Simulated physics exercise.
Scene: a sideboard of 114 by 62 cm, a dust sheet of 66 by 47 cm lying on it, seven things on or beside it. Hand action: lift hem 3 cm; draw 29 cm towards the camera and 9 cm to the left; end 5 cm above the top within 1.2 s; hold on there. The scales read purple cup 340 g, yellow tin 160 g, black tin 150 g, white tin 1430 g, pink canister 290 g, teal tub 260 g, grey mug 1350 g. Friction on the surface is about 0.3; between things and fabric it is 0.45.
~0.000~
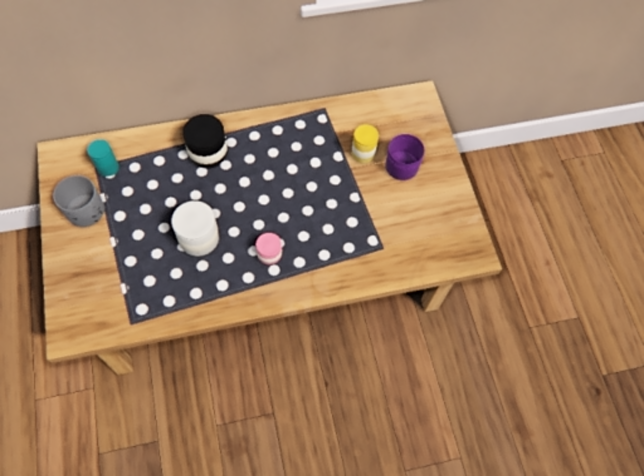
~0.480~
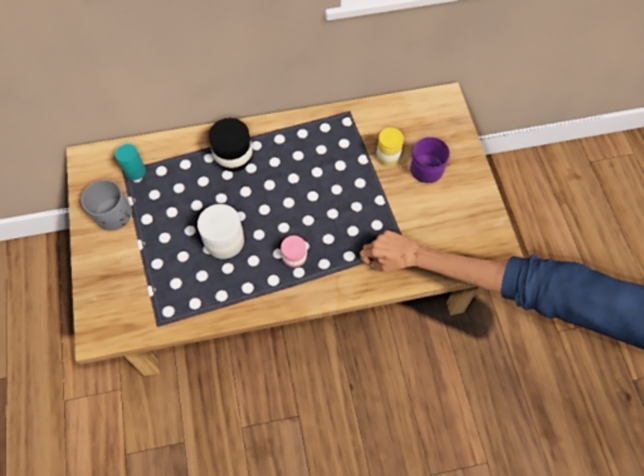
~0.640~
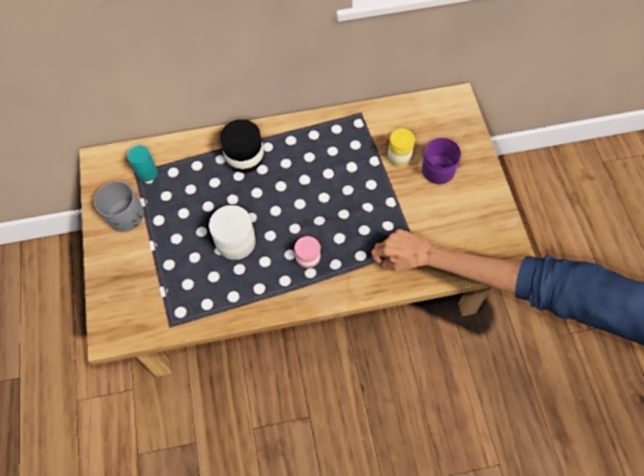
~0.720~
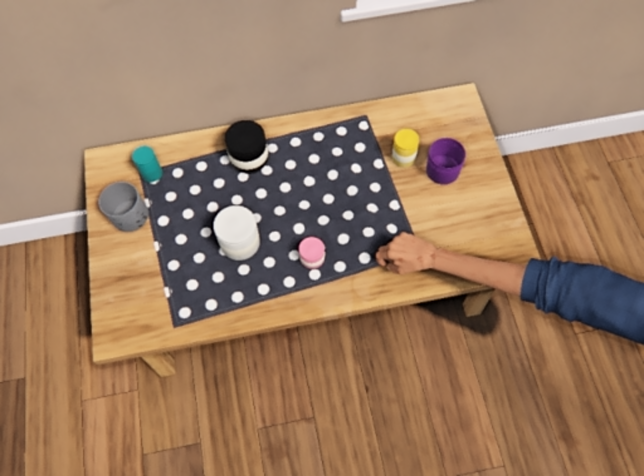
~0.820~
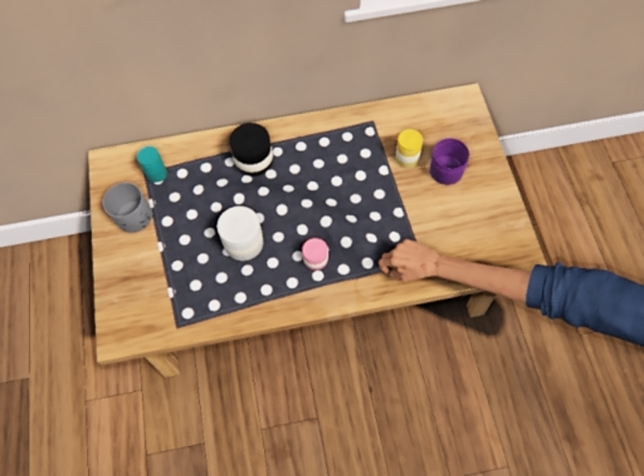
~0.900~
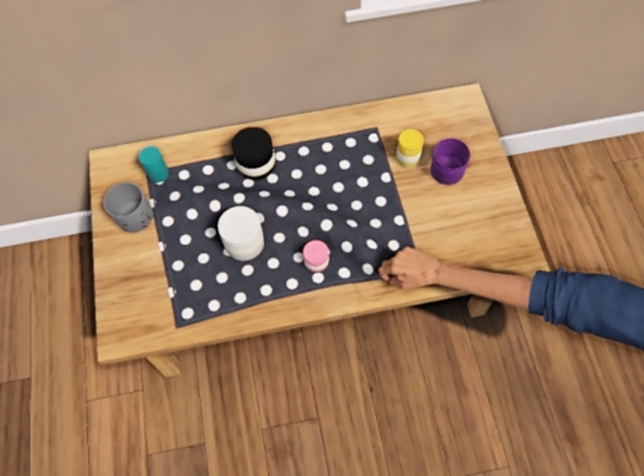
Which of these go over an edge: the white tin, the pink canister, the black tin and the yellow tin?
The white tin fails to come off; the pink canister fails to stay up; the black tin fails to come off; the yellow tin fails to come off.
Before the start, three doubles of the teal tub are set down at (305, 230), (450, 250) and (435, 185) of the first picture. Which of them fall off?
Off the top, still on top, still on top.
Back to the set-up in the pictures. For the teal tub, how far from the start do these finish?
The teal tub has moved 8 cm.
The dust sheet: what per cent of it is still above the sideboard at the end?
I'd say close to 75 per cent of it.
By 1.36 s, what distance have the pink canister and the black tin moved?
Approx. shift - pink canister: 10 cm; black tin: 15 cm.
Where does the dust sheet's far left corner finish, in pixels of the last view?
Around pixel (228, 179).
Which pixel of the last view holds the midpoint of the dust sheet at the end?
Close to (326, 267) in pixels.
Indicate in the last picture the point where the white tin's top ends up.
It comes to rest close to (282, 270).
At 1.1 s, 100 % of the dust sheet is still over the top; black tin 7 cm off its start, pink canister 5 cm off its start, white tin 1 cm off its start.
At 1.4 s, 90 % of the dust sheet is still over the top; black tin 16 cm off its start, pink canister 11 cm off its start, white tin 6 cm off its start.
At 1.6 s, 80 % of the dust sheet is still over the top; black tin 24 cm off its start at (316, 188), pink canister 18 cm off its start at (326, 319), white tin 11 cm off its start at (270, 253).
At 1.8 s, 75 % of the dust sheet is still over the top; black tin 29 cm off its start, pink canister 22 cm off its start, white tin 15 cm off its start.
At 3.4 s, 75 % of the dust sheet is still over the top; pink canister over the edge, black tin 29 cm off its start at (334, 198), white tin 16 cm off its start at (282, 270), yellow tin 0 cm off its start at (413, 139).
